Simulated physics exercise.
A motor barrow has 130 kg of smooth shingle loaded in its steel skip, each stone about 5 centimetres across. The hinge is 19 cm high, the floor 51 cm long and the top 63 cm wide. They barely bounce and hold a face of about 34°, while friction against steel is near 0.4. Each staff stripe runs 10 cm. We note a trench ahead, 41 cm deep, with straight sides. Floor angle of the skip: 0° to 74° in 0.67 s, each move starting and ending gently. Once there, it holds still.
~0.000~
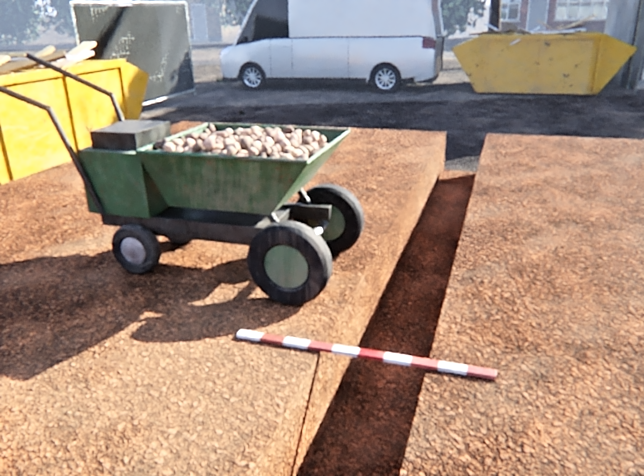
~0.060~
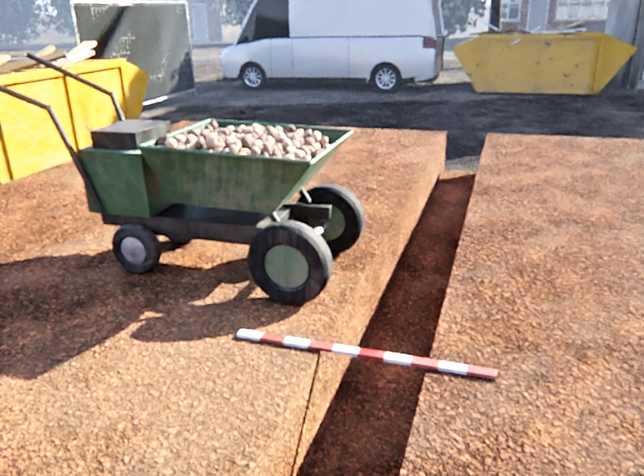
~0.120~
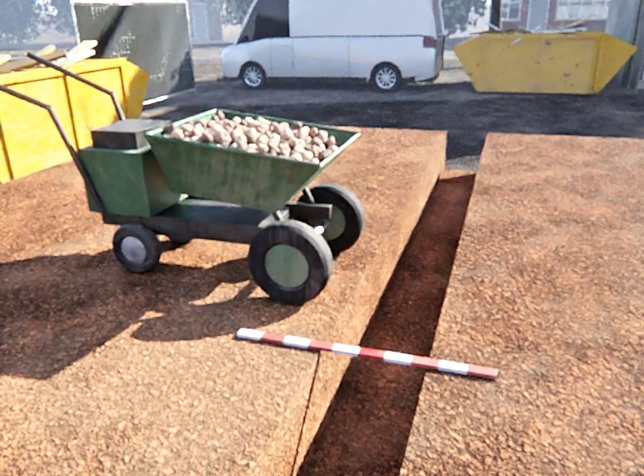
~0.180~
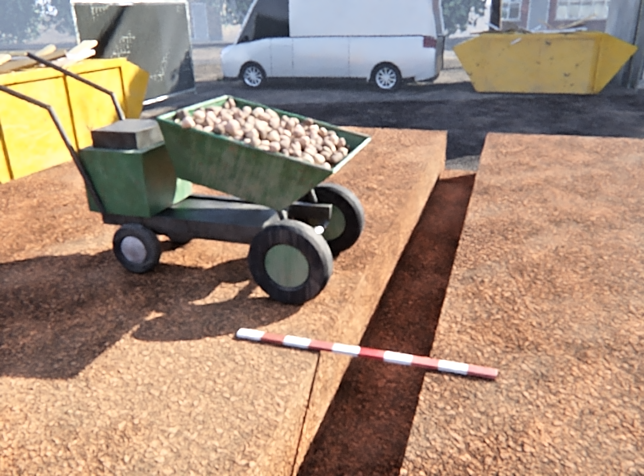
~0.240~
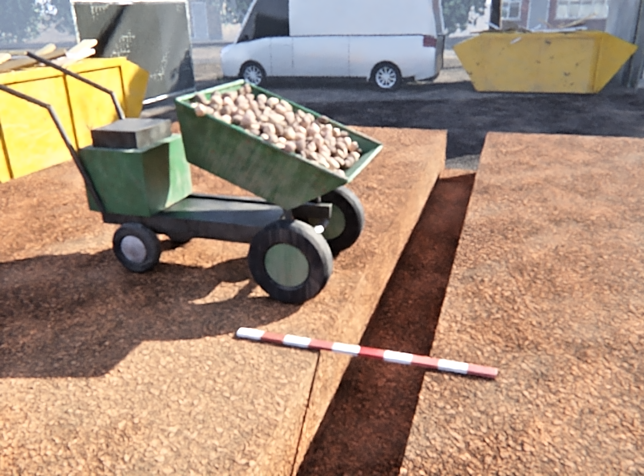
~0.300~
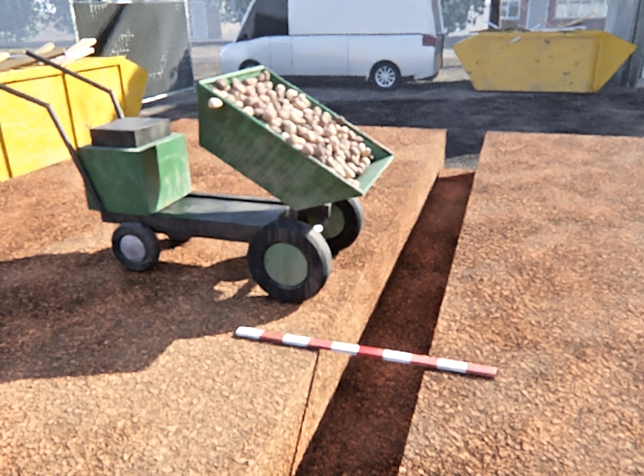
The green skip on a small motor barrow, loaded with smooth stones, tilted gently at first and then more steeply, its back end rising and its front lip dipping toward the right, near a straight-sided trench.
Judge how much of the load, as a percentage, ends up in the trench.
Around 27 %.
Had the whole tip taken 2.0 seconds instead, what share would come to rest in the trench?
Then some 45 per cent would.
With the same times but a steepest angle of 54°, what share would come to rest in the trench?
In that case some 35 per cent.
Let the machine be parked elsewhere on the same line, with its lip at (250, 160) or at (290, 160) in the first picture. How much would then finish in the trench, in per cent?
Some 90 and some 45 per cent, in that order.
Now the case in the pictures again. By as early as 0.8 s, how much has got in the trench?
Around 10 per cent of it.
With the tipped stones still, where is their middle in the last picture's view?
Middle at around (505, 292), I'd say.
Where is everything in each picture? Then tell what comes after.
The skip is at 0°, its lip at (307, 162); the top of the load is at (256, 135), in the first frame.
Lip at (311, 163), floor tilted 2°, highest stones at (244, 132); the stones move at 0.4 m/s on average, in the second frame.
Lip at (320, 166), floor tilted 6°, highest stones at (224, 124); the stones move at 0.8 m/s on average, in the third frame.
The skip is at 13°, its lip at (333, 172); the top of the load is at (220, 112); the stones move at 1.1 m/s on average, in the fourth frame.
The skip is at 22°, its lip at (348, 182); the top of the load is at (235, 97); the stones move at 1.4 m/s on average, in the fifth frame.
Lip at (362, 194), floor tilted 31°, highest stones at (253, 84); the stones move at 1.5 m/s on average, in the sixth frame.
After 0.5 s the floor is at 62°; 100 % in the skip; the foremost stones are at (404, 219).
After 0.8 s the floor is at 74°; 50 % in the skip, 11 % in the trench, 38 % past the trench; the foremost stones are at (512, 288).
After 1.1 s the floor is at 74°; 5 % in the skip, 21 % in the trench, 73 % past the trench; the foremost stones are past the picture's edge.
After 3.1 s the floor is at 74°; 0 % in the skip, 27 % in the trench, 73 % past the trench; the foremost stones are past the picture's edge.
